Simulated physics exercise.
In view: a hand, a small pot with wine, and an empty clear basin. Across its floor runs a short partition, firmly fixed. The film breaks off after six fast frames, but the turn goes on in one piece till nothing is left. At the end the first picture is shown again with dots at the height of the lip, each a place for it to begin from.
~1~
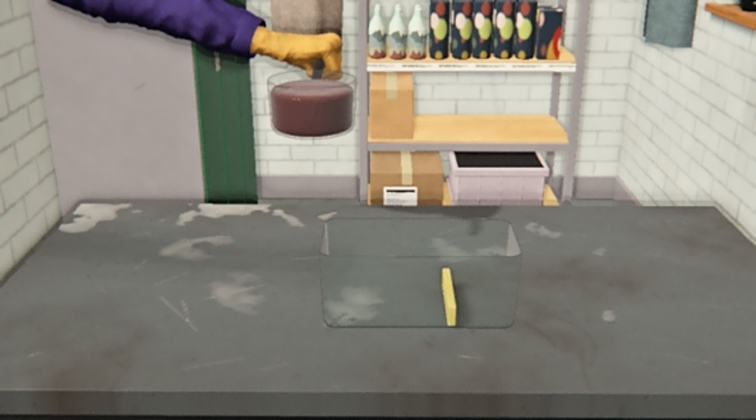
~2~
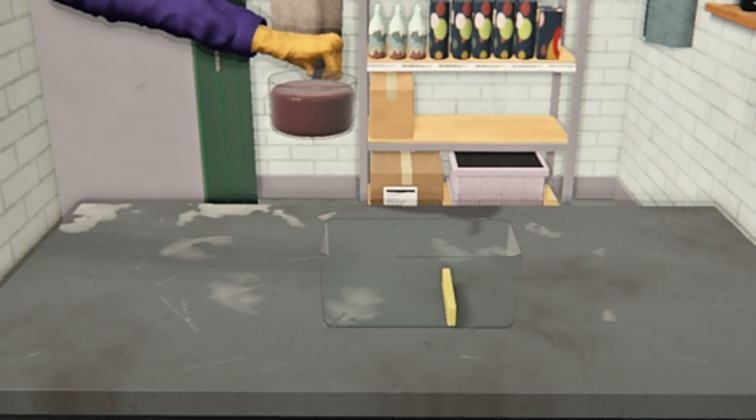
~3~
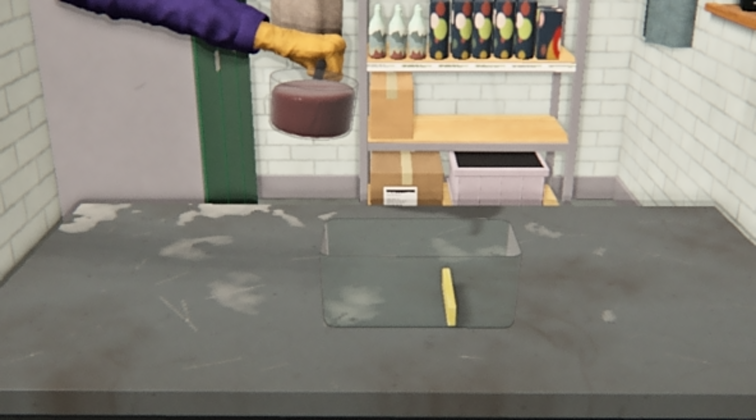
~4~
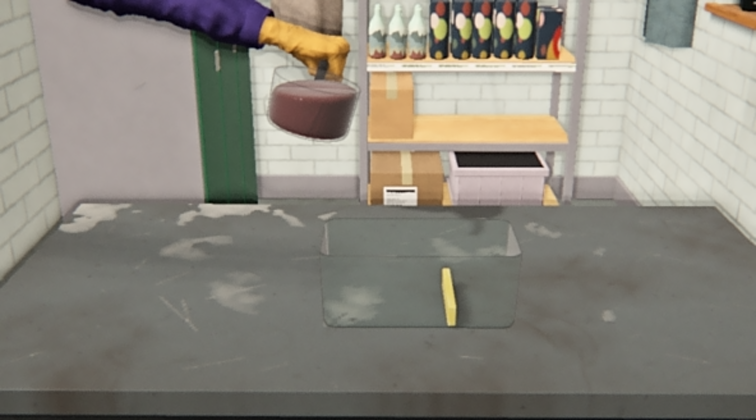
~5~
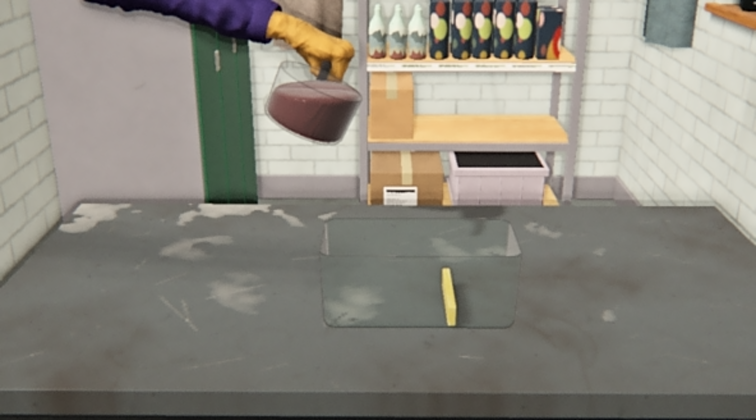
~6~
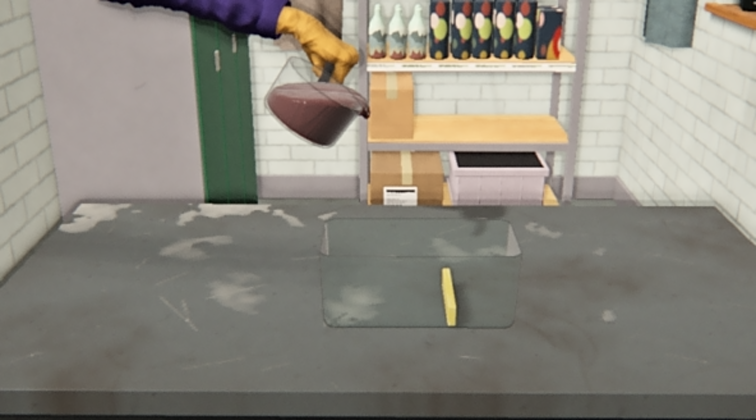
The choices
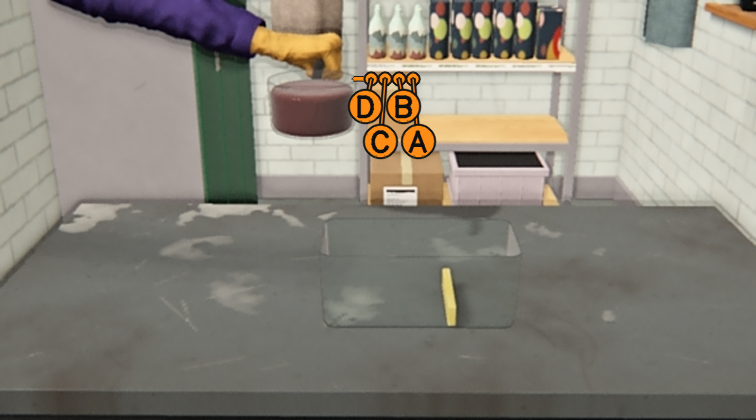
A gloved hand tilting a small clear pot of dark red wine rightward above a clear basin, wine just reaching the lip.
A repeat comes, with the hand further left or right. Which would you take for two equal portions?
B.
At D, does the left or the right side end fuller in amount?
The left one.
On the marked copy, A at (413, 79); B at (399, 79); C at (385, 78); D at (371, 78).
With A, about 36 % ends left of the wall and 62 % right of it.
With B, about 47 % ends left of the wall and 51 % right of it.
With C, about 68 % ends left of the wall and 31 % right of it.
With D, about 86 % ends left of the wall and 11 % right of it; 3 % is lost outside.
